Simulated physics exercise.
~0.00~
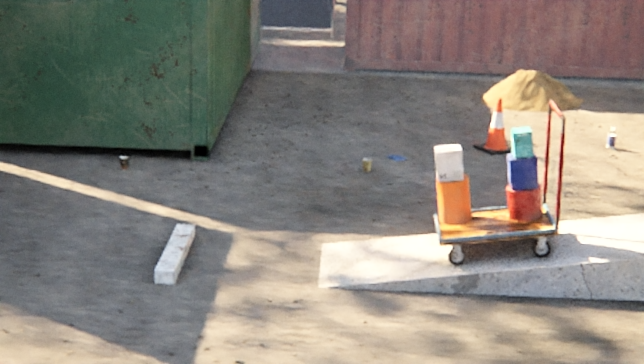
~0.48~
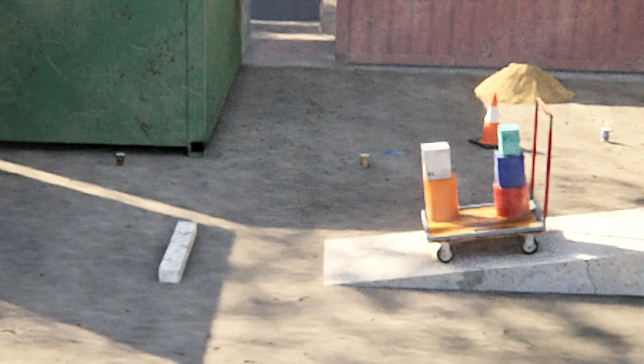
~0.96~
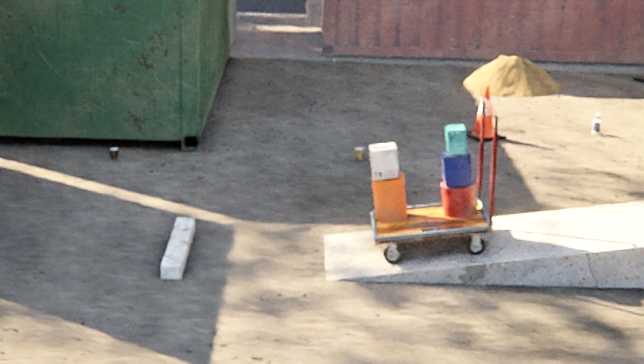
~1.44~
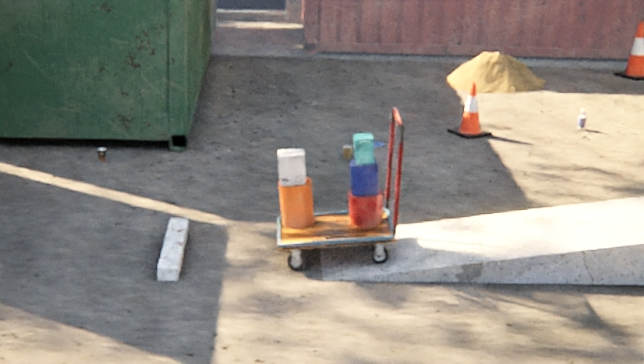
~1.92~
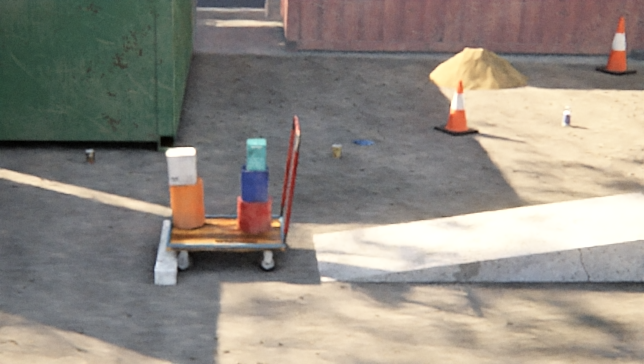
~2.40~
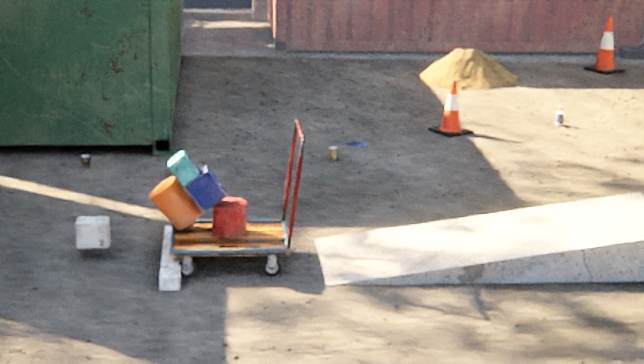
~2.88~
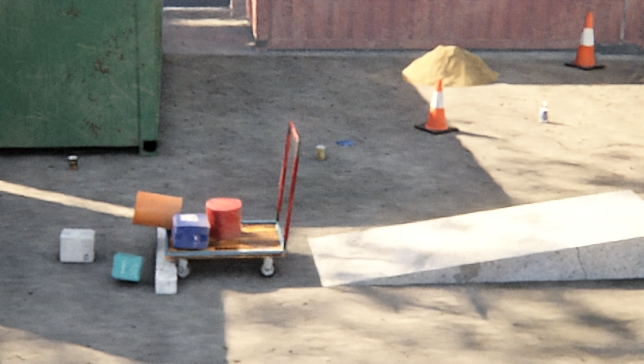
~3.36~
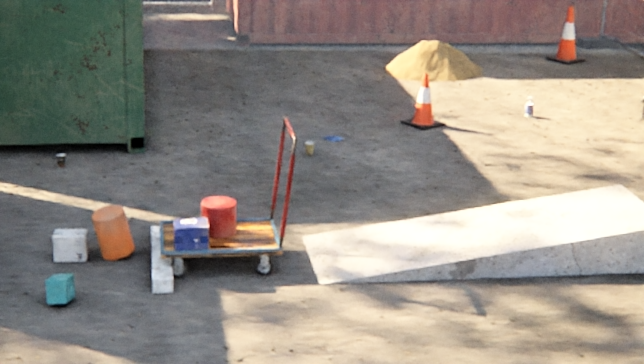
At the start, a flat trolley sits on a pale ramp, carrying a white box on an orange pail and a turquoise box on a blue box on a red pail. It rolls left down the slope and onto the level ground, its load still stacked. When it reaches the white kerb, it stops and the load pitches forward. The white box flies off to the left, and the turquoise box and orange pail tumble after it. In the end those three lie on the ground beyond the kerb, while the toppled blue box and upright red pail remain aboard.
